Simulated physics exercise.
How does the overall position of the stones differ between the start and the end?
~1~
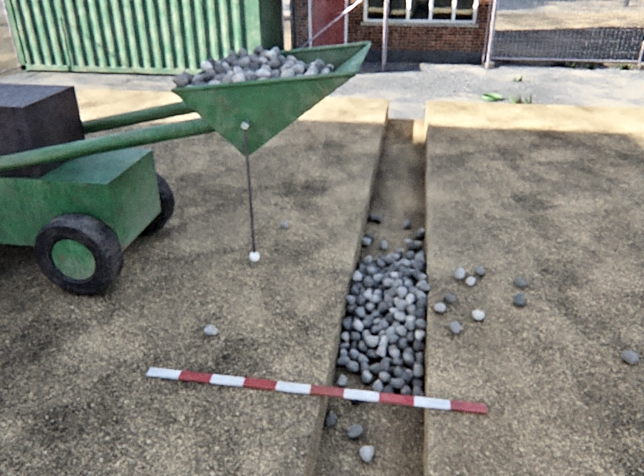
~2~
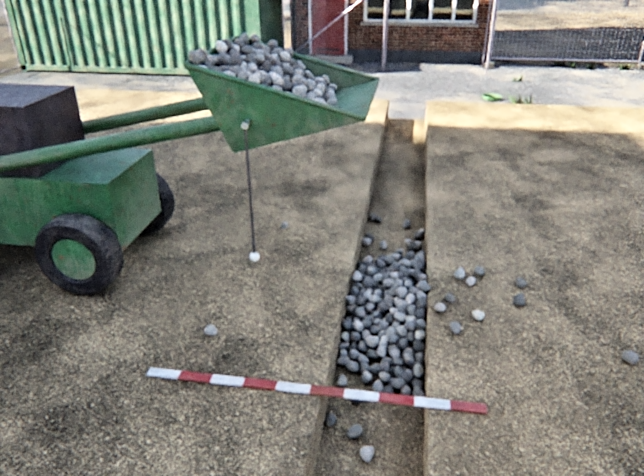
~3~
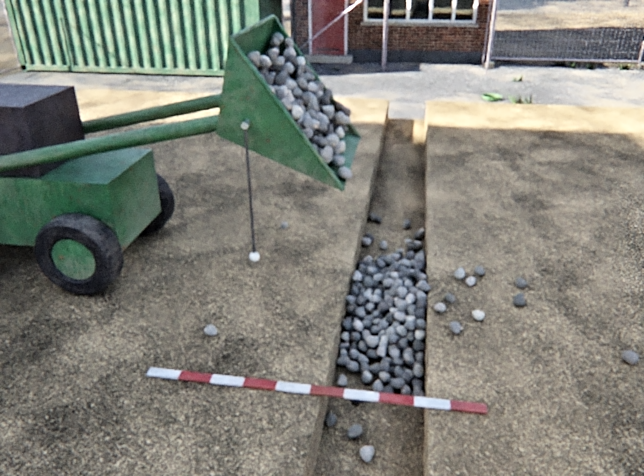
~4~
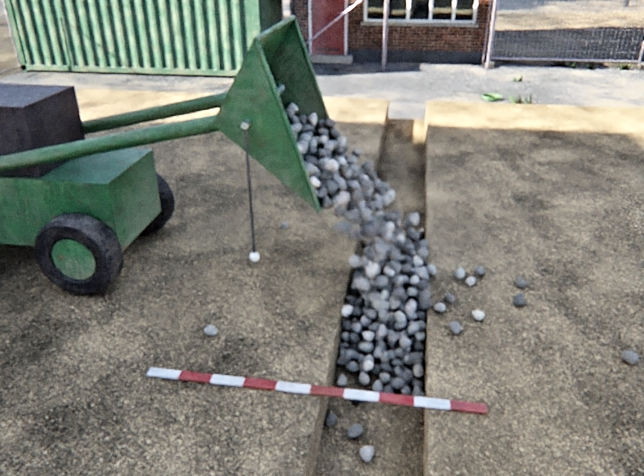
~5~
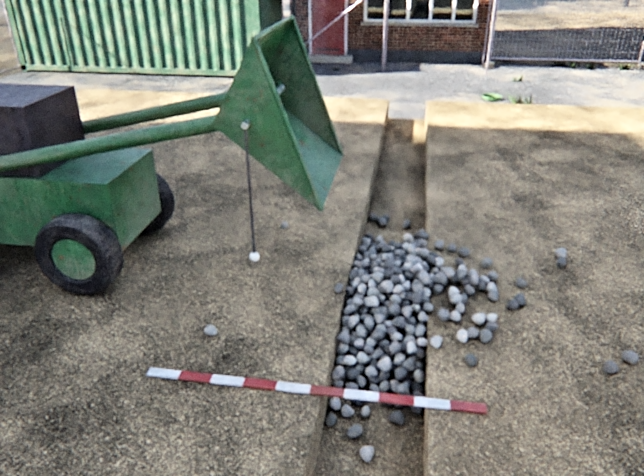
As a whole, the stones end up lower and a little further right. At the start many are heaped in the raised green bucket, but at the end they all lie in and around the trench.
